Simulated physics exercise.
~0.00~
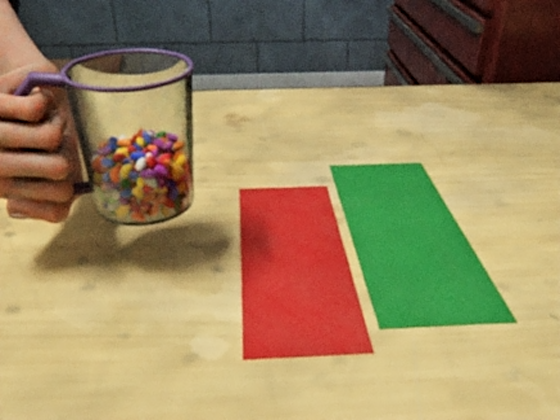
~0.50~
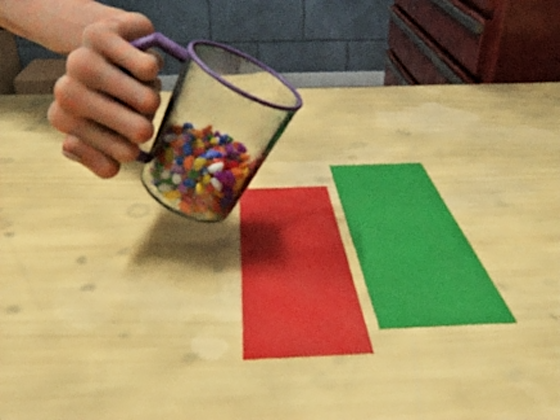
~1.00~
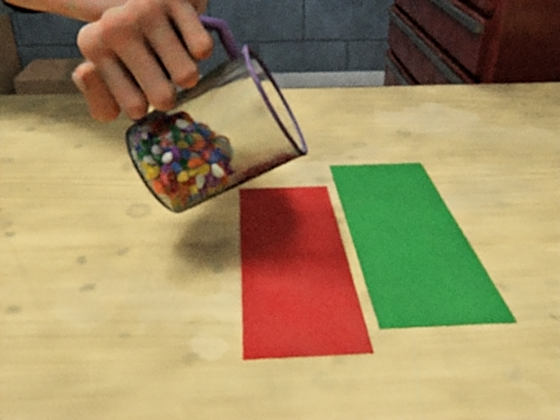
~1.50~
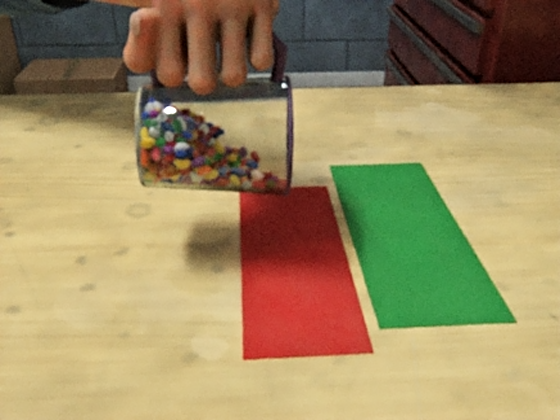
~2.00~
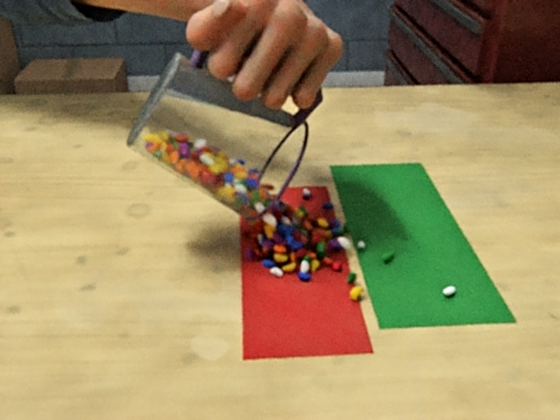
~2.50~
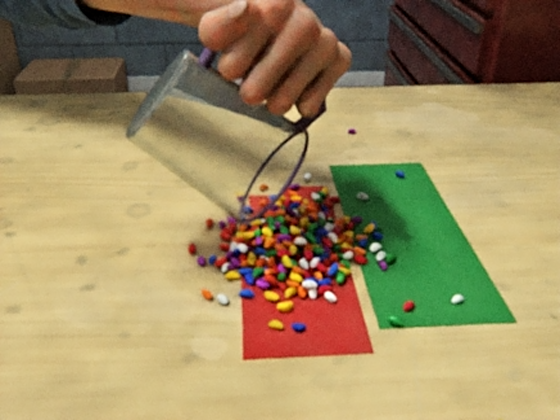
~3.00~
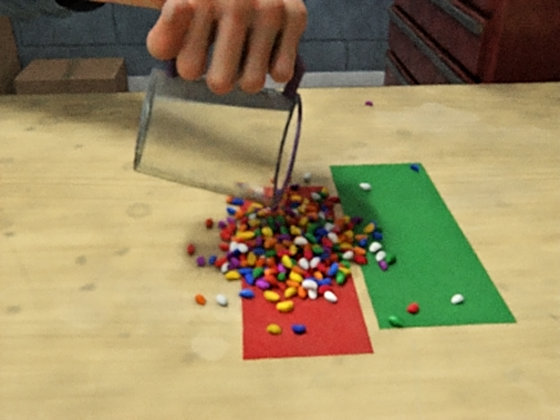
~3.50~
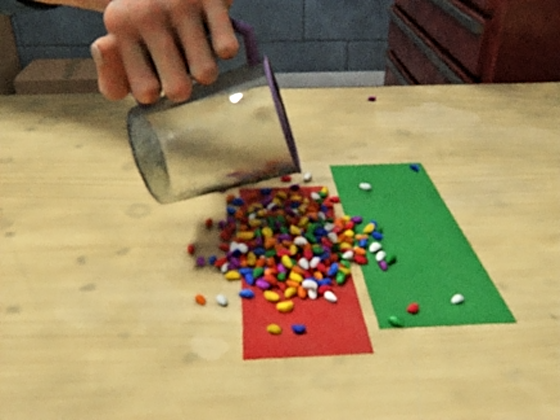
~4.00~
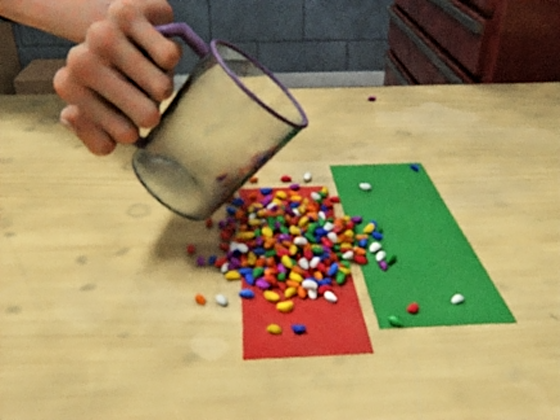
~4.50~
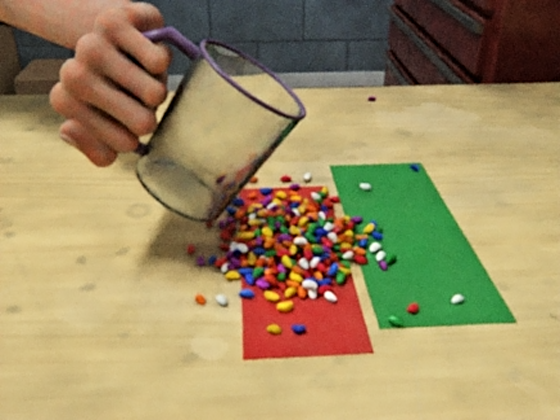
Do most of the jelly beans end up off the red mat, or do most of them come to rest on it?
Most of the jelly beans come to rest on the red mat. Only a few lie on the green mat or on the bare table.
